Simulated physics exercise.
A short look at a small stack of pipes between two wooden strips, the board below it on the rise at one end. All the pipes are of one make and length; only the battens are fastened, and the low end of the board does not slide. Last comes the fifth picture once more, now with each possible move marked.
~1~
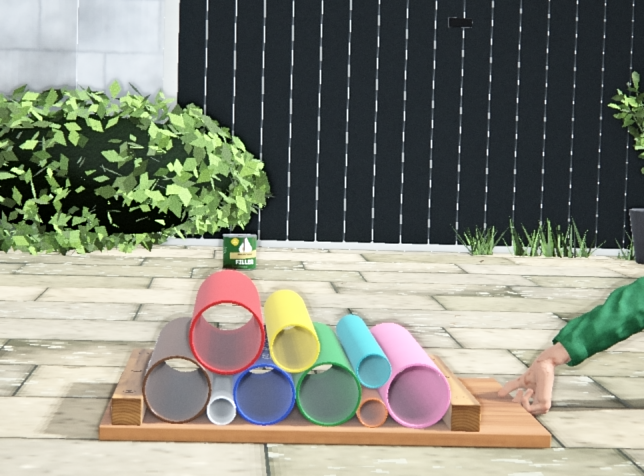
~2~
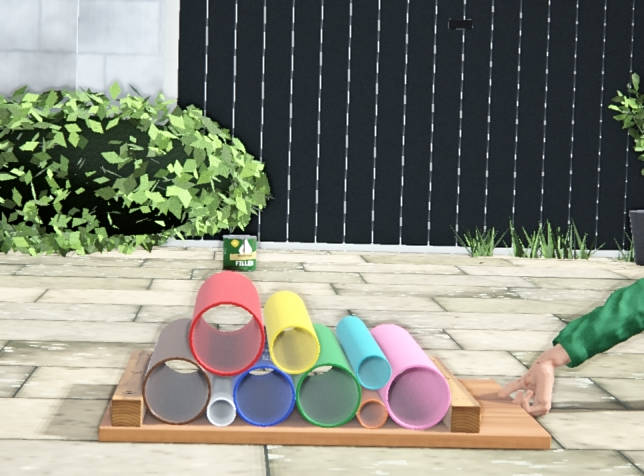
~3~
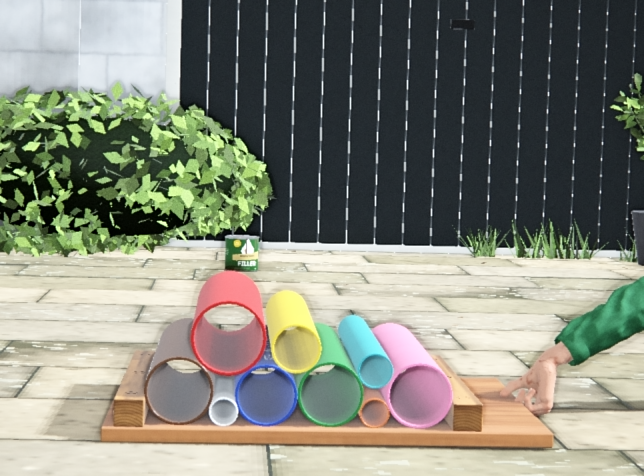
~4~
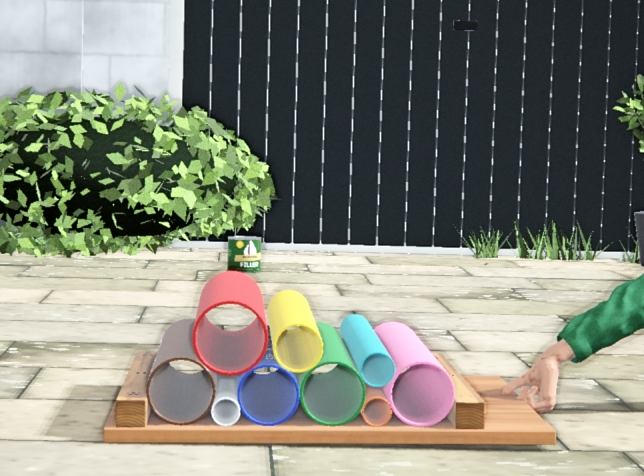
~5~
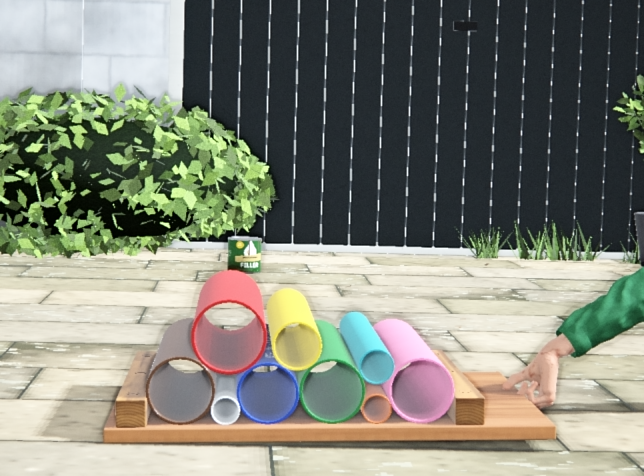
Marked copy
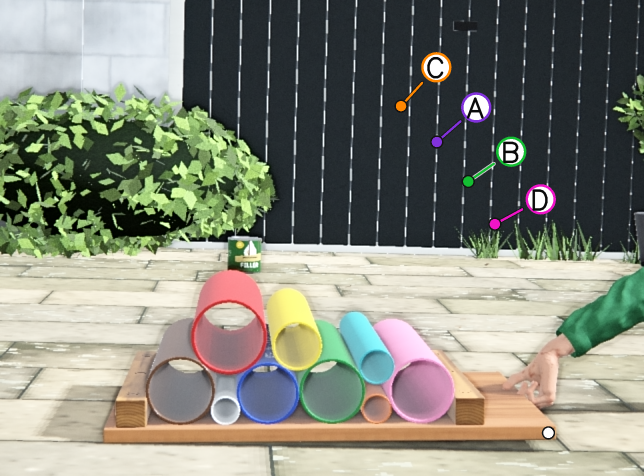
A green-sleeved arm on the right kept its fingers at the end of a wooden board, where colourful pipes sat stacked between two strips, and hardly anything moved apart from a slight shift in the view.
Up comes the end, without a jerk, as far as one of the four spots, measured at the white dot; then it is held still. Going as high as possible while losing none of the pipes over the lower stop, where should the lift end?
Mark B is as high as it can go.
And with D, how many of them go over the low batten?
It comes to none.
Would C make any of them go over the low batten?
Yes, at C.
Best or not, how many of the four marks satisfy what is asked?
The number is two.
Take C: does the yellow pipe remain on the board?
The yellow pipe: No.
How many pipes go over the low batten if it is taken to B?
With B, none.
On the marked copy, A at (437, 142); B at (468, 182); C at (401, 106); D at (495, 224); the white dot at (549, 433).
Following B. Soon after the start, board at 20°.
Later, board at 36°.
In the end, board at 36°, none over the low batten.
As for the rest, A two over the low batten (red, yellow); C two over the low batten (red, yellow); D none over the low batten.
